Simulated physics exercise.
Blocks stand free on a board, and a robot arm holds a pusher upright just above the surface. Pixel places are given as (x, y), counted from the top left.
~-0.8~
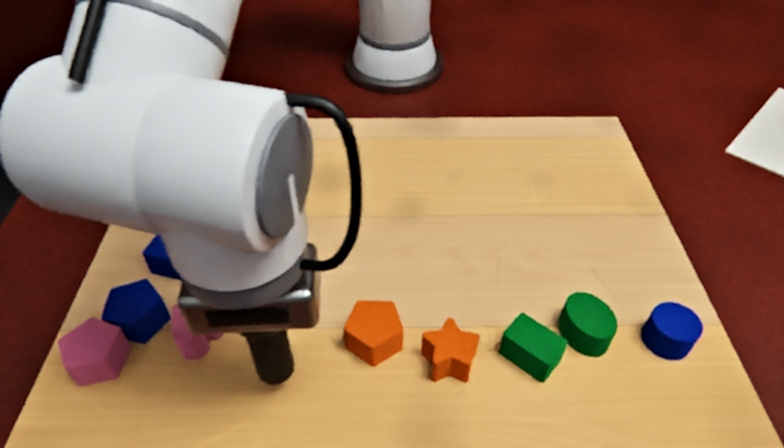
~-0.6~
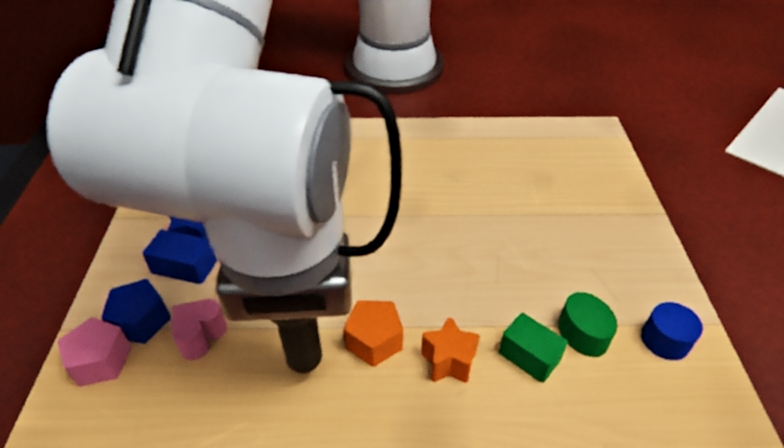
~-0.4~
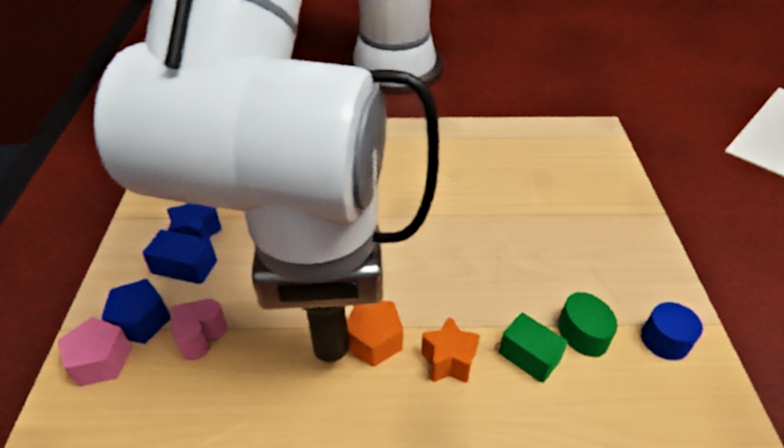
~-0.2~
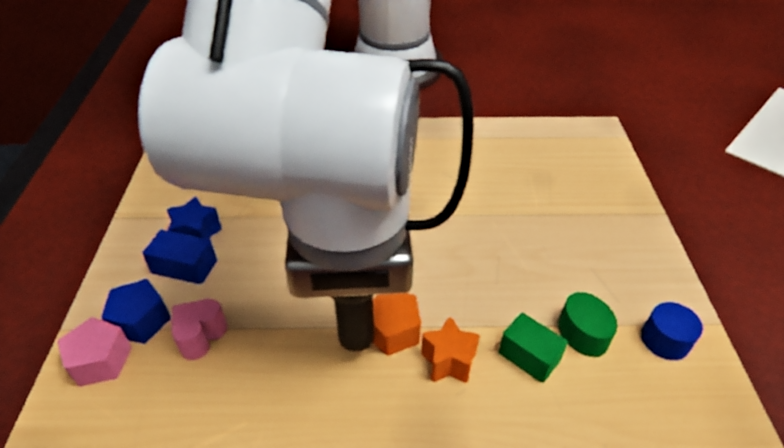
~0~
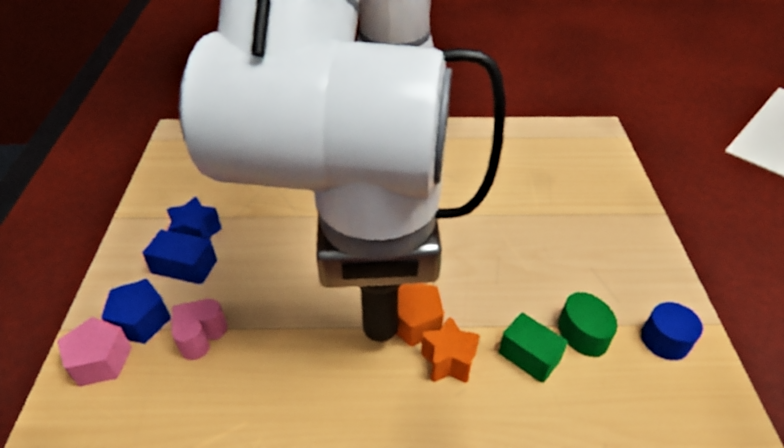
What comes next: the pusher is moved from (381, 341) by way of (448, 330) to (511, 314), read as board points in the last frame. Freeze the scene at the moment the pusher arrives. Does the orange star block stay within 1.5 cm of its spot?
Going by the path, yes.
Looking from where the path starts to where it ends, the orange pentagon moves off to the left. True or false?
The claim holds.
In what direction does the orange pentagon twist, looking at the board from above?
From above, counter-clockwise.
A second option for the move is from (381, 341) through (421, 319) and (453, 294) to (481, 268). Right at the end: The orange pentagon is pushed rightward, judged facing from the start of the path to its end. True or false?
That statement is accurate.
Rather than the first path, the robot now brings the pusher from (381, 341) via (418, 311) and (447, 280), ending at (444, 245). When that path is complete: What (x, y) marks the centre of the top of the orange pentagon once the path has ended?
My best guess is (489, 266).
On the path given first. One third of the way, pusher at (428, 321); orange pentagon at (455, 288), turned 20° anticlockwise.
Two thirds of the way, pusher at (473, 311); orange pentagon at (477, 272), turned 45° anticlockwise; orange star block at (463, 341), turned 35° clockwise.
At the end, pusher at (515, 301); orange pentagon at (482, 268), turned 60° anticlockwise; orange star block at (463, 341), turned 35° clockwise; green rectangle in place.
